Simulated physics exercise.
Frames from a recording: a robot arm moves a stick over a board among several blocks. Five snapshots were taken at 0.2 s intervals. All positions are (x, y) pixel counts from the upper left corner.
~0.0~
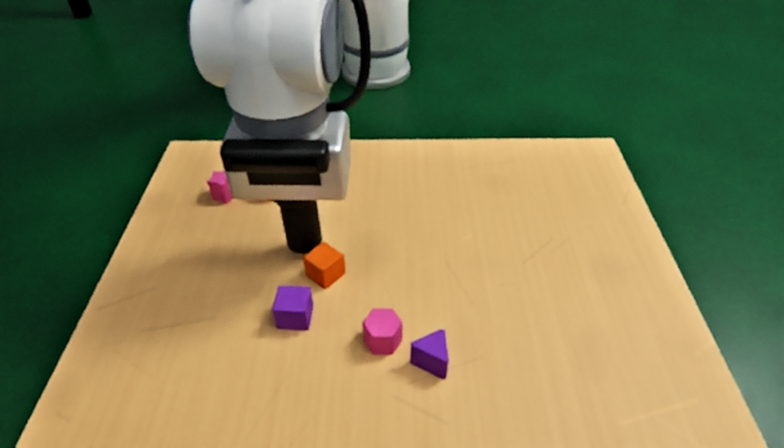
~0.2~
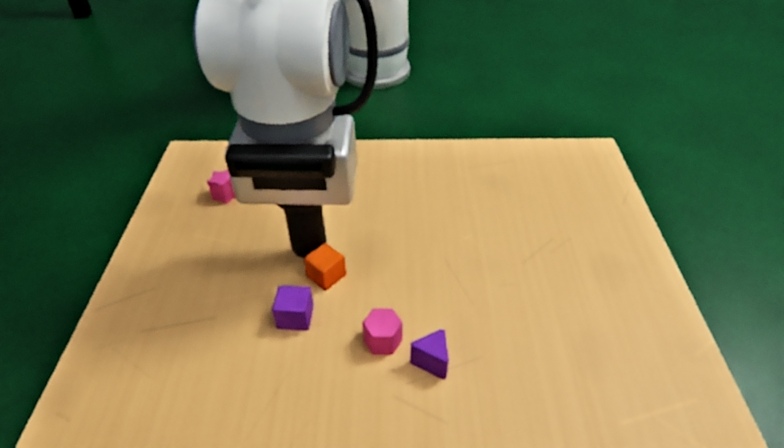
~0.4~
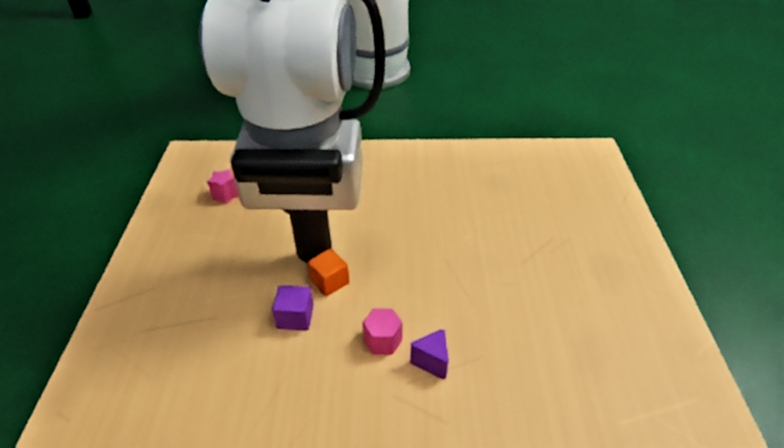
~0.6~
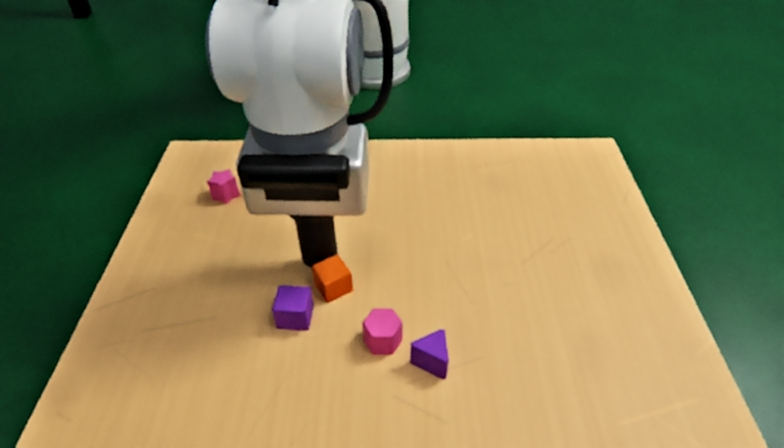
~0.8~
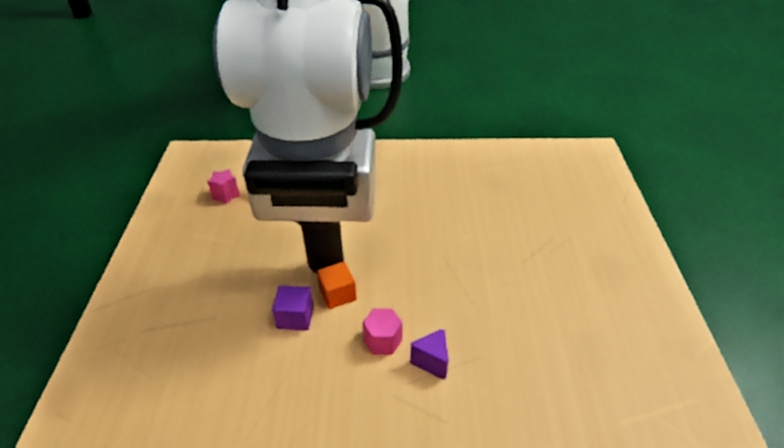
The clip opens on a robot arm holding a dark stick to a wooden board, beside an orange block, with purple and pink blocks nearby. The arm moves the stick slightly right and toward the viewer, nudging the orange block a short way in that direction, while the other blocks stay still.
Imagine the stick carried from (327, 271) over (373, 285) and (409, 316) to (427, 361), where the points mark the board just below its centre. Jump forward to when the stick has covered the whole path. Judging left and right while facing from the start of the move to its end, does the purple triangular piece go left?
In short: No.
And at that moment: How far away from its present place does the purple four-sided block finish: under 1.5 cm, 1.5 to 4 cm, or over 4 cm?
It falls in the under 1.5 cm band.
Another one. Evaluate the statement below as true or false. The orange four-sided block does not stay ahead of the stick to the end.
True
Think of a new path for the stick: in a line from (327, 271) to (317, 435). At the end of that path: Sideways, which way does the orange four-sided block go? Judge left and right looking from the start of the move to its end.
Answer: Left.
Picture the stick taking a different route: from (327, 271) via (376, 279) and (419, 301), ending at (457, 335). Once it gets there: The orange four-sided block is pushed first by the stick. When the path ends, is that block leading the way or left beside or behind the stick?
Slid off.
What follows on the original path. One third of the way, stick (374, 276); orange four-sided block (349, 288), turned 50° clockwise.
Two thirds of the way, stick (409, 307); orange four-sided block (349, 288), turned 55° clockwise.
At the end, stick (427, 352); purple four-sided block not moved; orange four-sided block (349, 288), turned 55° clockwise; pink hexagon (381, 325), turned 15° clockwise; purple triangular piece (443, 372).
